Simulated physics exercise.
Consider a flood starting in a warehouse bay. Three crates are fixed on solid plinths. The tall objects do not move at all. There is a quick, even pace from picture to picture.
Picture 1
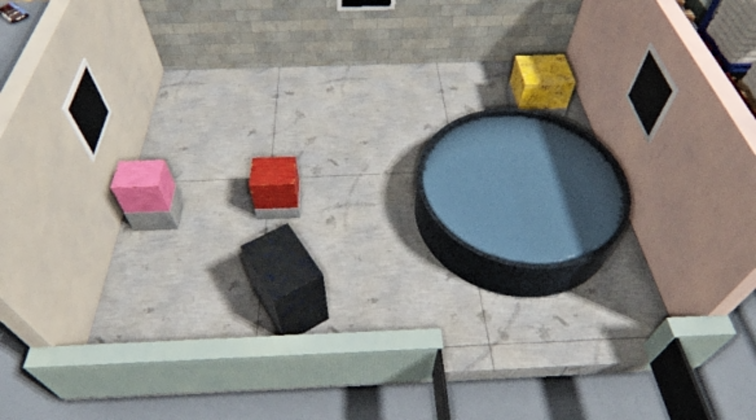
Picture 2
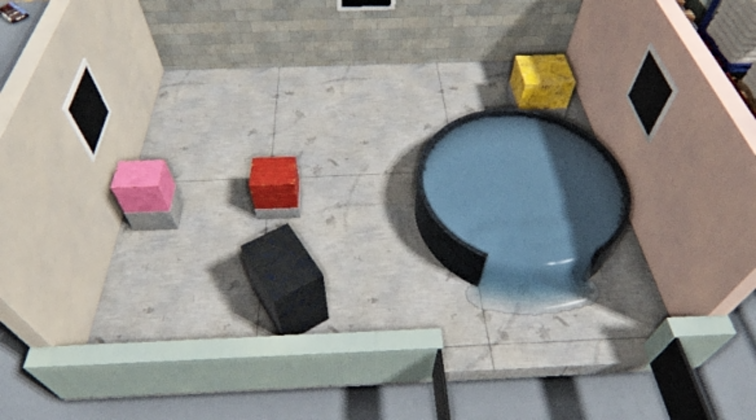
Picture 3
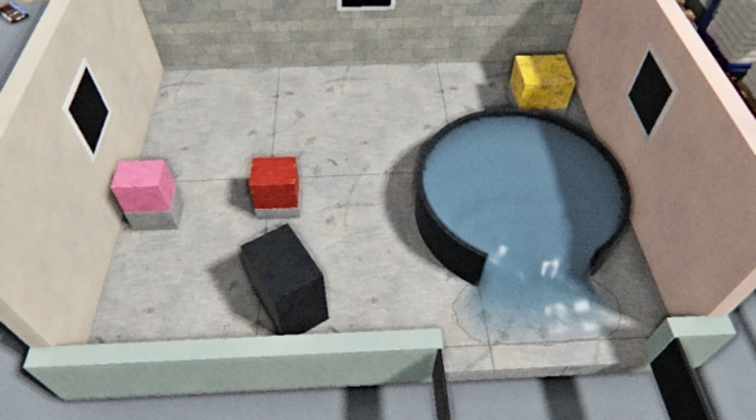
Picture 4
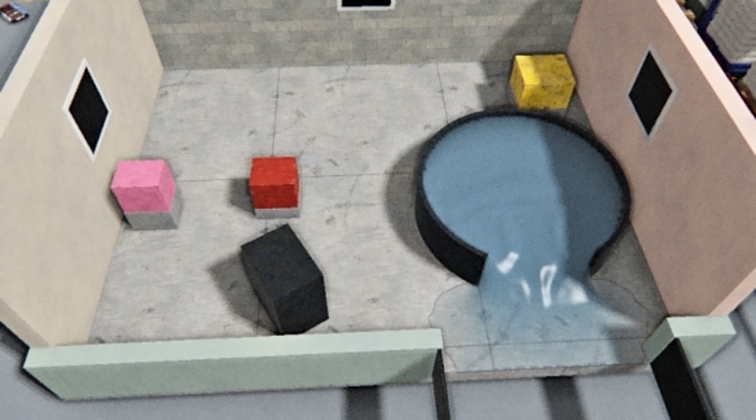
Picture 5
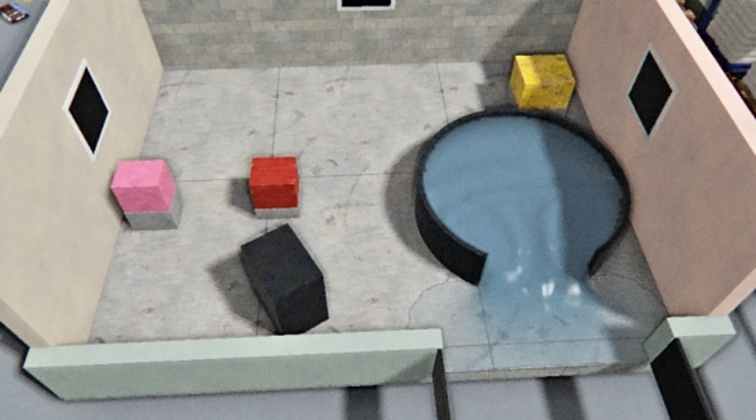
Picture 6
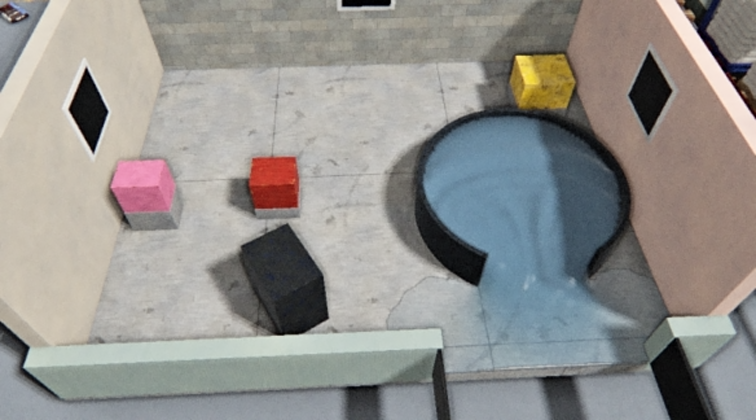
To begin with, a round dark-walled tank of blue water stands whole and still beside pink, red, black and yellow blocks in a walled bay. A gap opens in its front side and water pours onto the floor, then spreads toward the wall opening and leftward, while the blocks stay put.
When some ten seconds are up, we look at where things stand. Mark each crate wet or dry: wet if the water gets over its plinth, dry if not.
Pink crate dry, yellow crate dry, red crate dry.
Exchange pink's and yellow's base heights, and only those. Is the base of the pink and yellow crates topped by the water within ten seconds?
Looks like the pink crate comes through fine, and the yellow crate comes through fine.
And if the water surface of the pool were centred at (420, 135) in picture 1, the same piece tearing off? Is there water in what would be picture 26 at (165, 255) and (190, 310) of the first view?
The first spot is wetted, while the second is wetted.
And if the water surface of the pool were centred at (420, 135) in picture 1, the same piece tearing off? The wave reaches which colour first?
Answer: The crate marked red.
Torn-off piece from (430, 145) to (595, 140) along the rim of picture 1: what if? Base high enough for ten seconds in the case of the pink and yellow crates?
The pink one is untouched; the yellow one is reached.
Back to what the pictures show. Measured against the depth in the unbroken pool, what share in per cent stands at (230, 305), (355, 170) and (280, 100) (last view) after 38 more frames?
The depths come to near 0, 0 and 0 per cent respectively.
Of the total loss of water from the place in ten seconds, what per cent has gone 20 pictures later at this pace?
Share gone: About 60 %.
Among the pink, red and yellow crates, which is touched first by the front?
That would be the crate marked yellow.
A moment on, water covers 10 % of the floor; the pink crate not reached, the yellow crate not reached, the red crate not reached.
Next, water covers 15 % of the floor; the pink crate not reached, the yellow crate not reached, the red crate not reached.
Then, water covers 15 % of the floor; the pink crate not reached, the yellow crate not reached, the red crate not reached.
Later, water covers 20 % of the floor; the pink crate not reached, the yellow crate water round its plinth, the red crate not reached.
In the end, water covers 15 % of the floor; the pink crate stayed above the water, the yellow crate stayed above the water, the red crate stayed above the water.
